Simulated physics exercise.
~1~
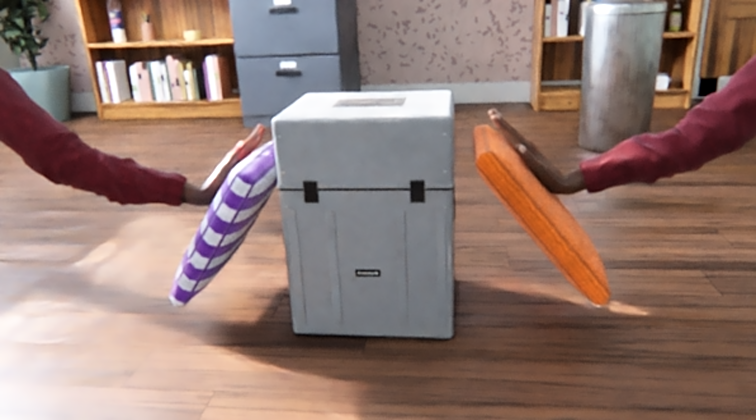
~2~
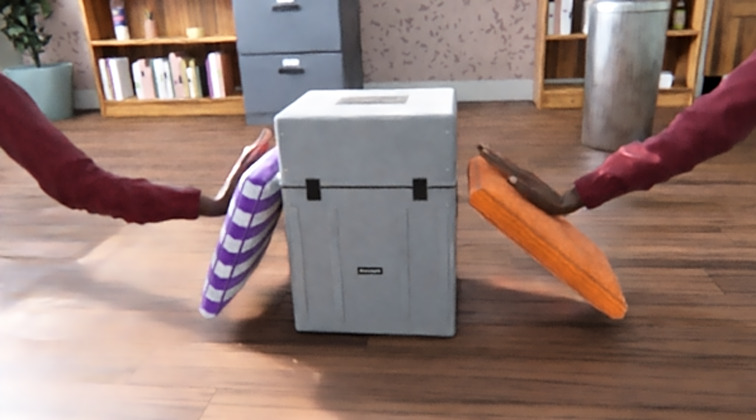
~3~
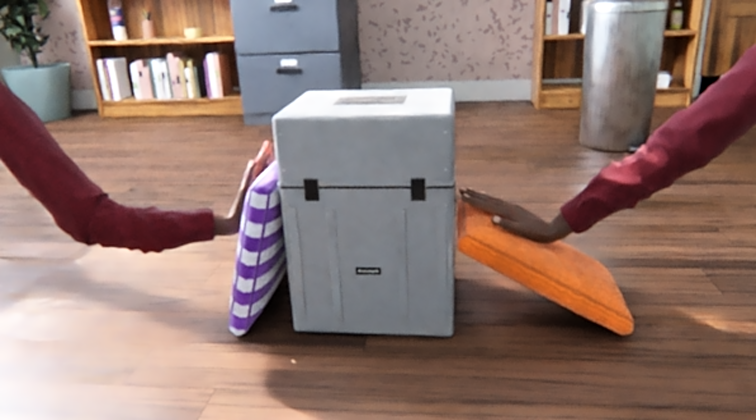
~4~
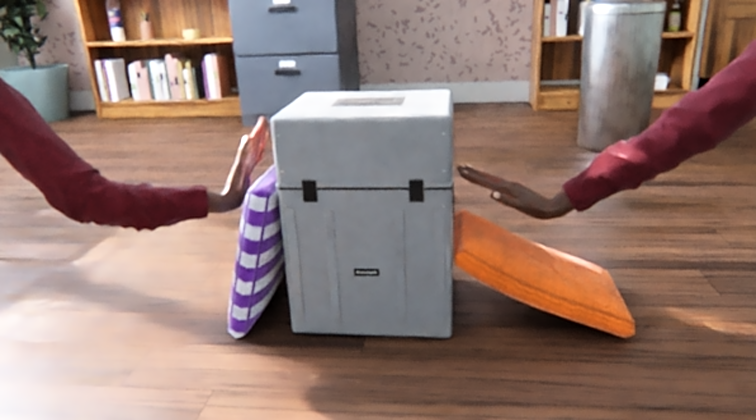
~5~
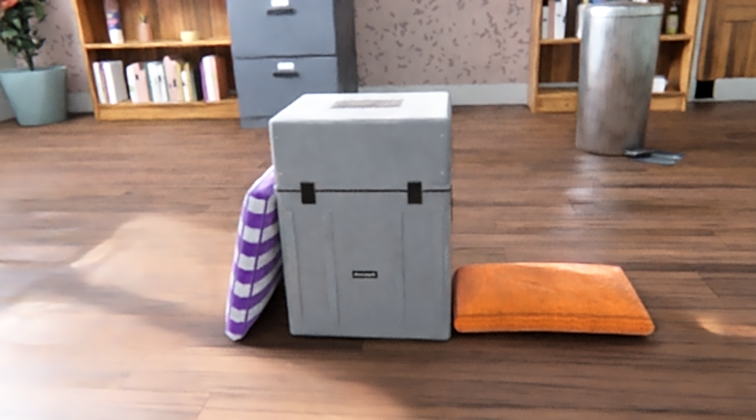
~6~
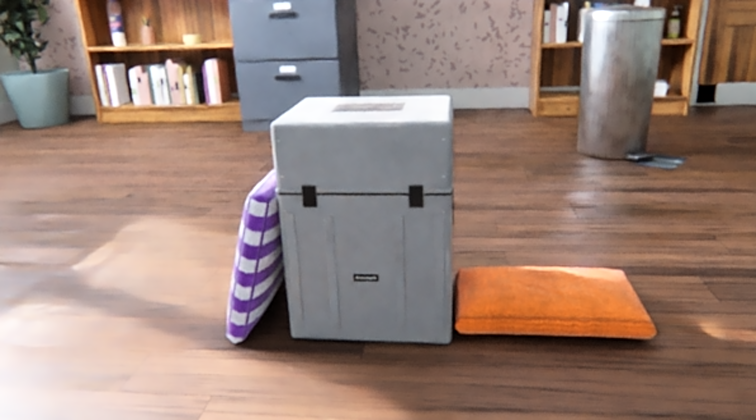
A purple checked cushion and an orange pillow were pressed by two hands against opposite sides of a grey chest, then let go. The cushion stayed leaning on the left, while the pillow slid down on the right and ended flat on the floor.
